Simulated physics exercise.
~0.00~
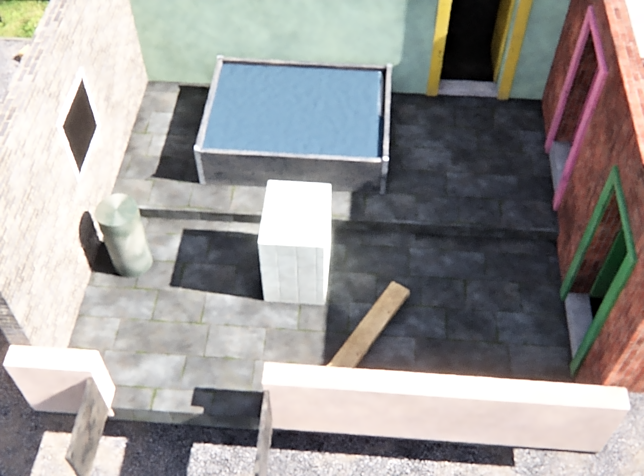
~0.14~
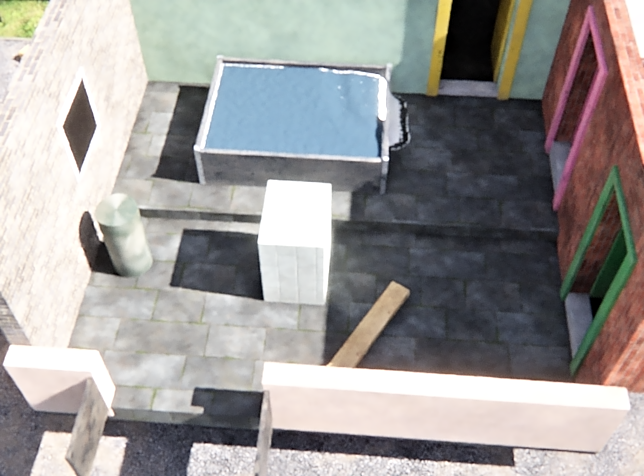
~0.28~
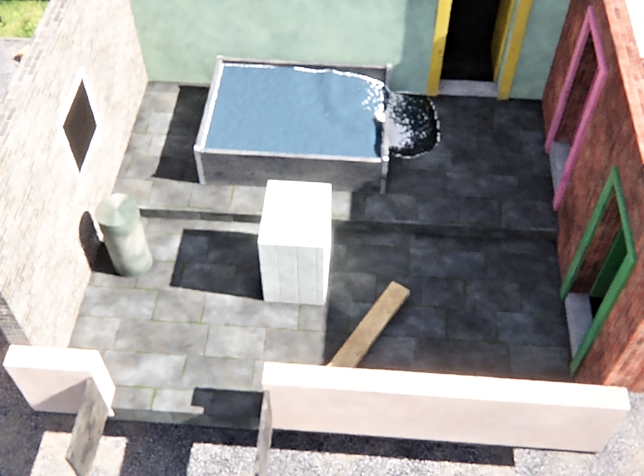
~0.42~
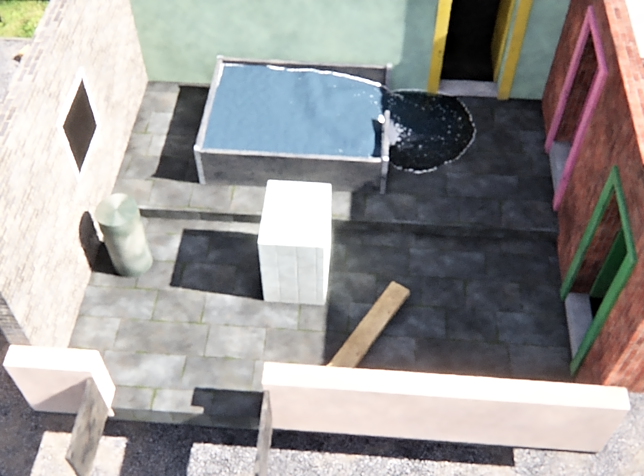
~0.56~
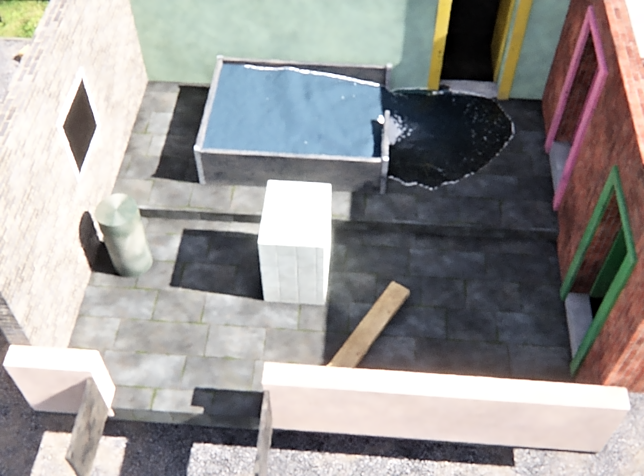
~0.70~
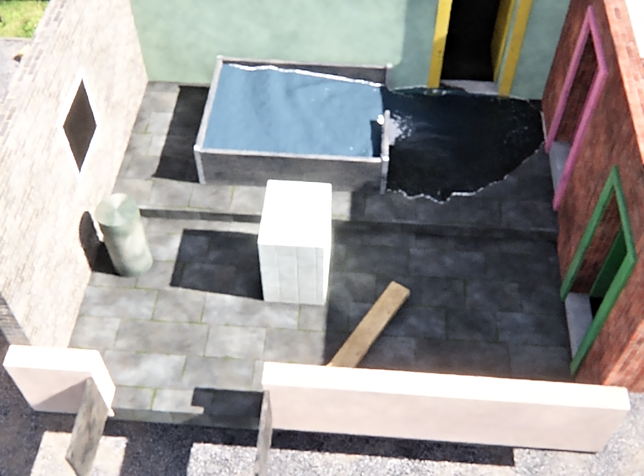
Water burst out through the right side of a raised tank in a walled yard and fanned across the dark paving in a widening pool, reaching the yellow doorway at the back.
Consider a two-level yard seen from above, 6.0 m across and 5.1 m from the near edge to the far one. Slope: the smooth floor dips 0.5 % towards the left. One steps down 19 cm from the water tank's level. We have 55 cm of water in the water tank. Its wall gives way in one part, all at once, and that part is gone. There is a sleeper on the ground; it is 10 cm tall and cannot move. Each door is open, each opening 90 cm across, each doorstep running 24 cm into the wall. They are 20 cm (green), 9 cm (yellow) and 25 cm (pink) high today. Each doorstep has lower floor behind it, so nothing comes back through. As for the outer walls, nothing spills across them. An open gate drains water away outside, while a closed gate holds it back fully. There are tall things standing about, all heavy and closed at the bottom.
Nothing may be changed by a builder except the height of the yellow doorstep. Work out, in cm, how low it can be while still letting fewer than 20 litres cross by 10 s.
No lower than about 19 cm.
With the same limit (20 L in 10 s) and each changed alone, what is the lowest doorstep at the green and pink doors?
You'd want about 10.0 centimetres at green and about 17 centimetres at pink.
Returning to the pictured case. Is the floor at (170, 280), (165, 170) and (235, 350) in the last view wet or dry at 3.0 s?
Going in order: Untouched, untouched, untouched.
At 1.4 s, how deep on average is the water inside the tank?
The average depth is some 43 cm.
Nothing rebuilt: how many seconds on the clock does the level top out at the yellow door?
Around 3.0 seconds.
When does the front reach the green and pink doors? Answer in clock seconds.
Arrival: Green 2.2 s, pink 1.0 s.
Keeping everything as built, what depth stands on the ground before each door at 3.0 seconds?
Depth at green 7 cm, at yellow 19 cm, at pink 21 cm.
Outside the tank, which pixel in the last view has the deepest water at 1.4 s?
(528, 109).
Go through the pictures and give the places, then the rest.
In the first frame, still water, 55 cm deep, in the water tank at (298, 111); the yellow door at (477, 42) is dry.
In the second frame, water pours out at (384, 113) and has run 0.3 m, to (401, 142); about 8 cm deep outside, 55 cm at the back.
In the third frame, the gap is at (384, 114), the front 0.7 m out at (431, 141); the back of the water tank holds 55 cm.
In the fourth frame, water pours out at (384, 114) and has run 1.2 m, to (468, 134); about 7 cm deep outside, 55 cm at the back.
In the fifth frame, the front is at (506, 133), 1.8 m from the gap at (384, 114); 2.3 m2 of floor is wet, 55 cm left at the back.
In the sixth frame, the front is at (543, 132), 2.3 m from the gap at (384, 114); 3.3 m2 of floor is wet, 55 cm left at the back; water is at the yellow door at (477, 42).
After 1.4 s water covers 20 % of the floor, deepest (42 cm) near (528, 109); 17 cm at the yellow door, 8 litres in over its 9 cm doorstep.
After 3.0 s water covers 40 % of the floor, deepest (32 cm) near (515, 108); 19 cm at the yellow door, 52 litres in over its 9 cm doorstep.
After 10.0 s water covers 85 % of the floor, deepest (16 cm) near (354, 375); 10 cm at the yellow door, 144 litres in over its 9 cm doorstep.
At the yellow door as built, the water arrived by 0.6 s and peaked near 19 cm at 3.0 s.
Run again over the same 10 s with other heights there, 42 litres in over 16 cm, 9 litres over 22 cm. The limit of 20 litres is kept from about 19 cm up.
